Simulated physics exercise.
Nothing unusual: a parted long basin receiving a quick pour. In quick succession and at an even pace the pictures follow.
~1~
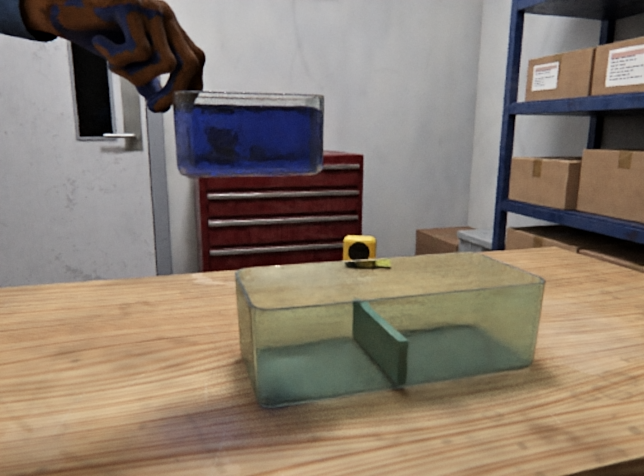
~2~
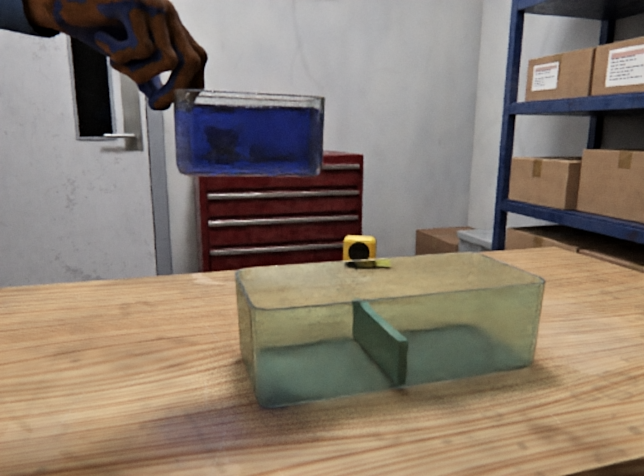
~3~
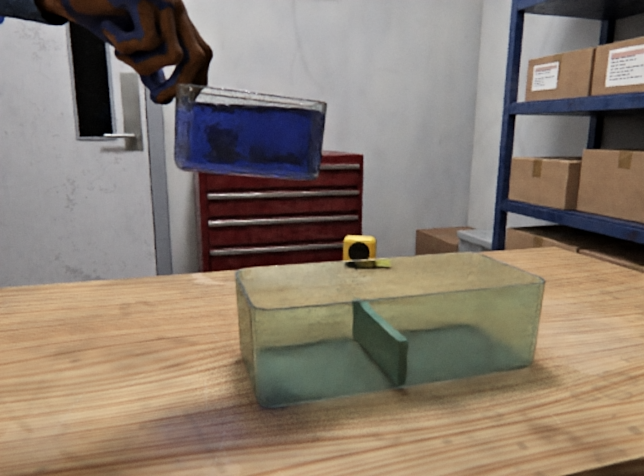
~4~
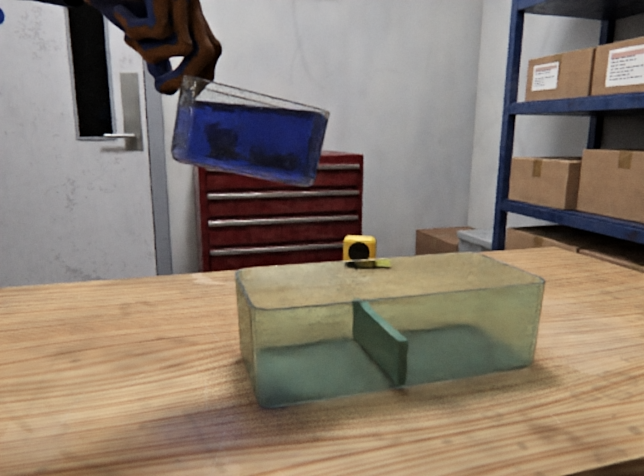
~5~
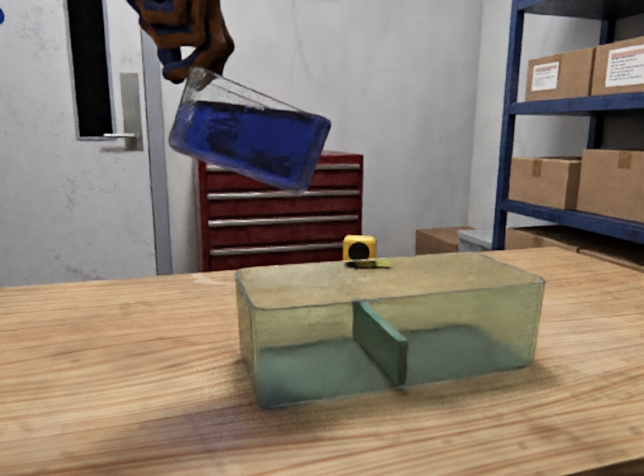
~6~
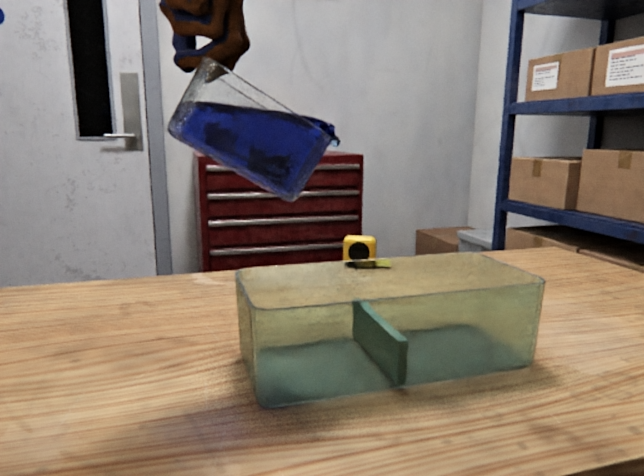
A hand tilts a clear container of blue liquid rightward above a divided glass basin.
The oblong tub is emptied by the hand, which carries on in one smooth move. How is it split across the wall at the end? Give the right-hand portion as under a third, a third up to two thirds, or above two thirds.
Well, the amount right of the wall reaches a third without passing two thirds.
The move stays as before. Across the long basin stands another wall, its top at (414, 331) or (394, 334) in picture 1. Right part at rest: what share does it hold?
In turn 20 and 20 in a hundred.
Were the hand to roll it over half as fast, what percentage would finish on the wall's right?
Close to 60 out of every hundred.
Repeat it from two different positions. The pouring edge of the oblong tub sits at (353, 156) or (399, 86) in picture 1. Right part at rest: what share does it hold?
The first start gives some 70 %, the second some 90 %.
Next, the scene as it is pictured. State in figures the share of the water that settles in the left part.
Close to 55 in a hundred.
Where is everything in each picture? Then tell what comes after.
It leans 0°; its right rim is at (315, 100); the water meets the walls at (176, 107) and (311, 111); the long basin's rim runs from (243, 289) to (509, 267); the wall's top is at (377, 318), in the first picture.
It leans 1°; its right rim is at (315, 102); the water meets the walls at (177, 107) and (312, 111), in the second picture.
It leans 5°; its right rim is at (317, 107); the water meets the walls at (178, 106) and (314, 113), in the third picture.
It leans 12°; its right rim is at (320, 115); the water meets the walls at (180, 106) and (317, 115), in the fourth picture.
It leans 21°; its right rim is at (321, 127); the water meets the walls at (180, 107) and (318, 121); 1 per cent is over the edge, in the fifth picture.
It leans 31°; its right rim is at (321, 140); the water meets the walls at (179, 107) and (316, 131); 6 per cent is over the edge, in the sixth picture.
A moment on, the oblong tub is tipped on its side and 29 per cent is still to pour, 6 is left of the wall and 15 right of it.
Next, the oblong tub is tipped on its side and 8 per cent is still to pour, 43 is left of the wall and 41 right of it.
Then the oblong tub is tipped on its side and 3 per cent is still to pour, 50 is left of the wall and 40 right of it.
Later the oblong tub is tipped on its side and 1 per cent is still to pour, 55 is left of the wall and 41 right of it.
Finally, 57 per cent lies left of the wall, 41 right of it and 2 outside.
